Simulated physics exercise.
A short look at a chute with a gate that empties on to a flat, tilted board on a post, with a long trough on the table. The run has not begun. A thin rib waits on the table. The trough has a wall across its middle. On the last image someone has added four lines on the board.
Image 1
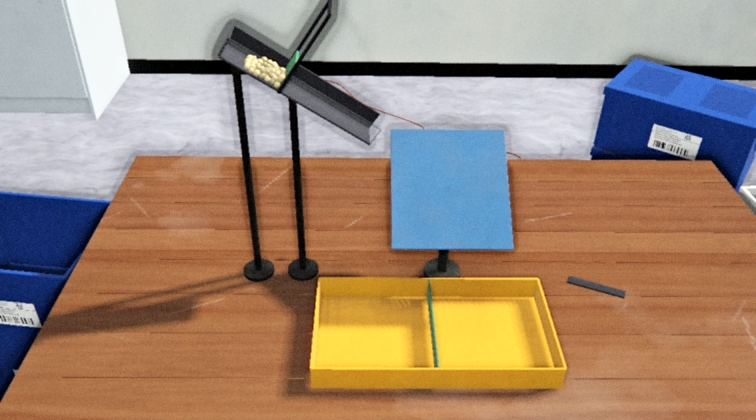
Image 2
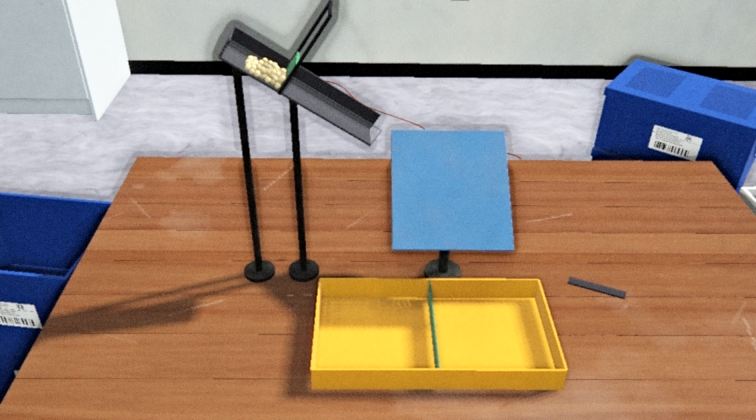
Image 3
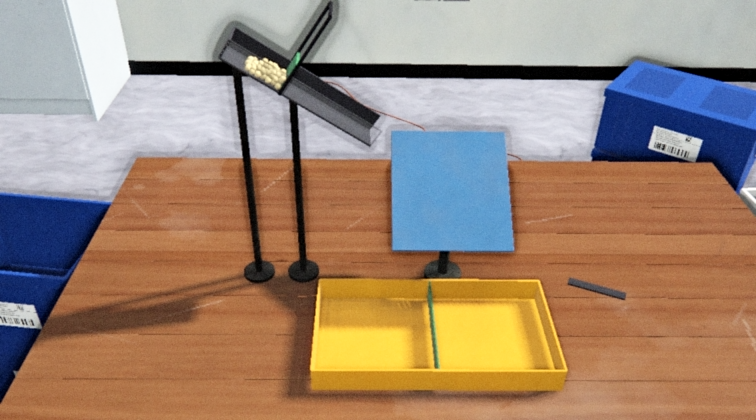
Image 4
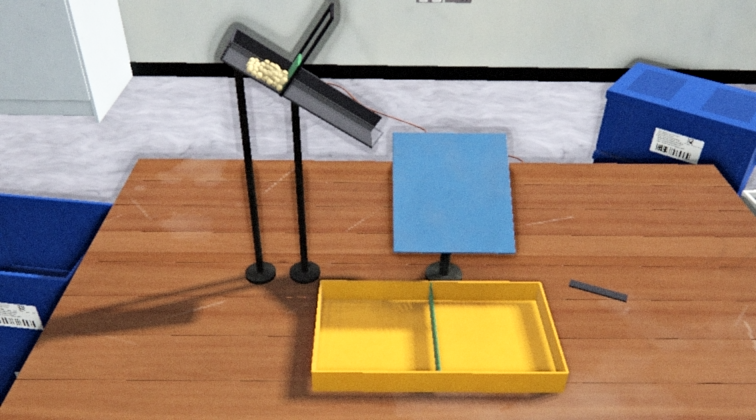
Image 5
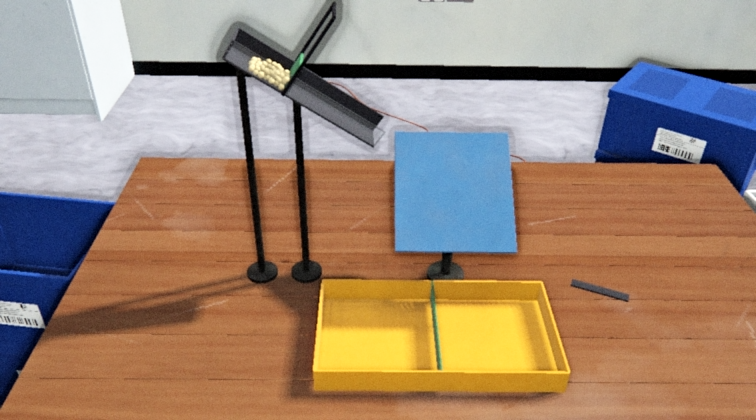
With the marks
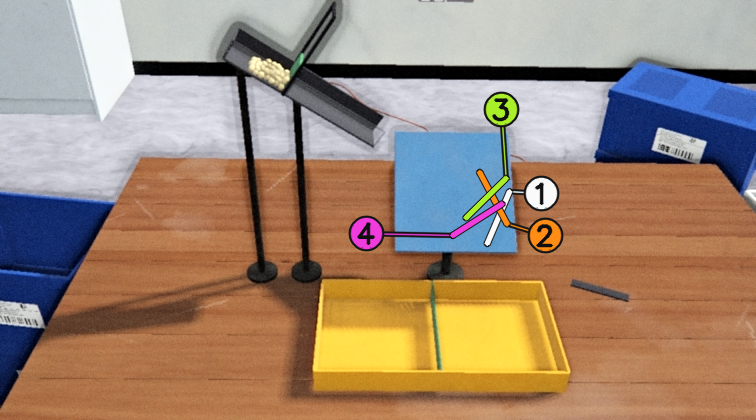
In this clip, pale beans sit behind a closed green gate in a dark sloping chute, above a tilted blue board and a divided yellow trough on a wooden table; nothing moves apart from a slight shift of the view.
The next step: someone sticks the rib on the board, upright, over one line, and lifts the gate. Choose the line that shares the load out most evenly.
4 works best here.
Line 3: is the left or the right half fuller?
The right half.
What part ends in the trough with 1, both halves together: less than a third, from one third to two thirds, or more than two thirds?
Line 1 gives more than two thirds.
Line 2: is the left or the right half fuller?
Right.
On the marked copy, line 1 from (509, 191) to (487, 243); line 2 from (479, 172) to (507, 223); line 3 from (506, 178) to (466, 217); line 4 from (502, 204) to (452, 235).
For line 1, of what is caught, a small share in the left half, the bulk in the right.
For line 2, of what is caught, a small share in the left half, the bulk in the right.
For line 3, of what is caught, a small share in the left half, the bulk in the right.
For line 4, of what is caught, close to two thirds in the left half, close to a third in the right.
